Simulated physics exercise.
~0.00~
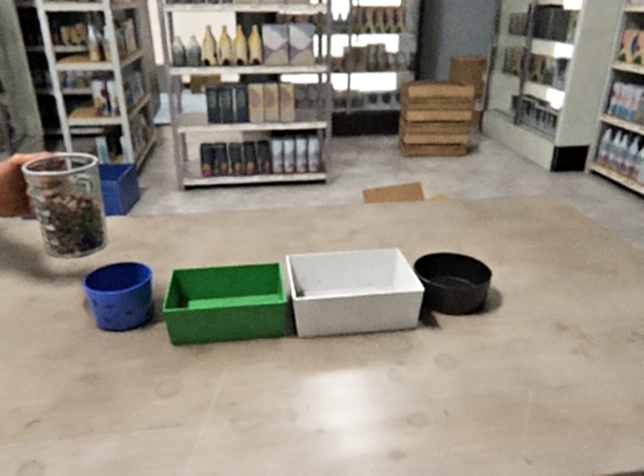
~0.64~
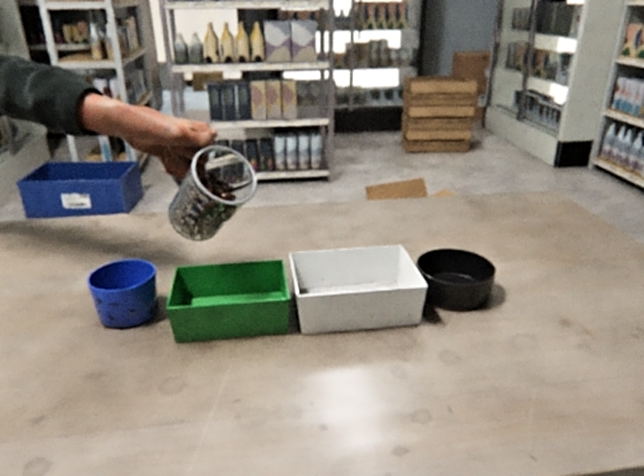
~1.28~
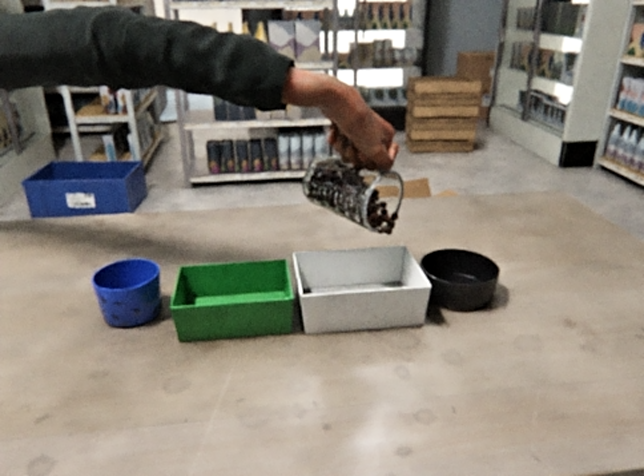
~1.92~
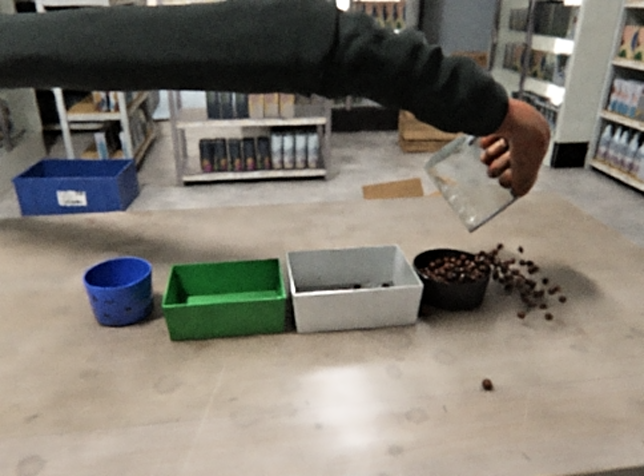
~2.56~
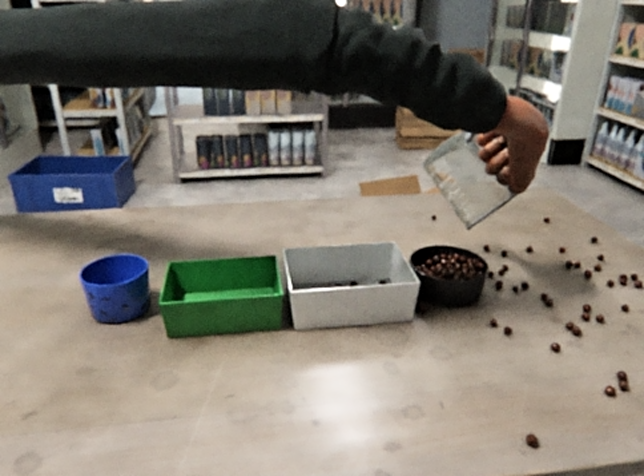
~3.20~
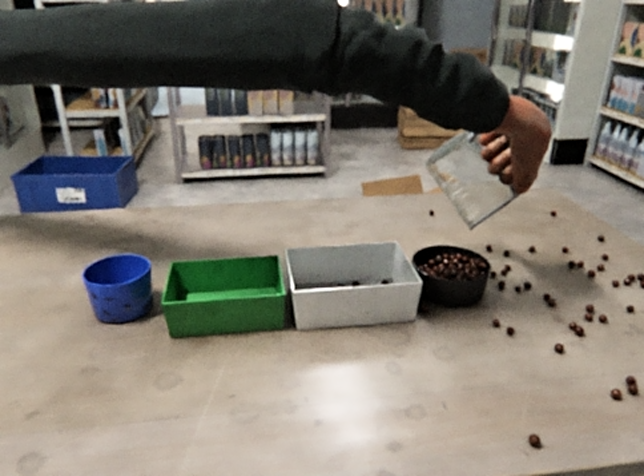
In a storeroom, a hand tips a jug of chocolate balls rightward over containers, mostly filling the black dish and scattering others across the table.
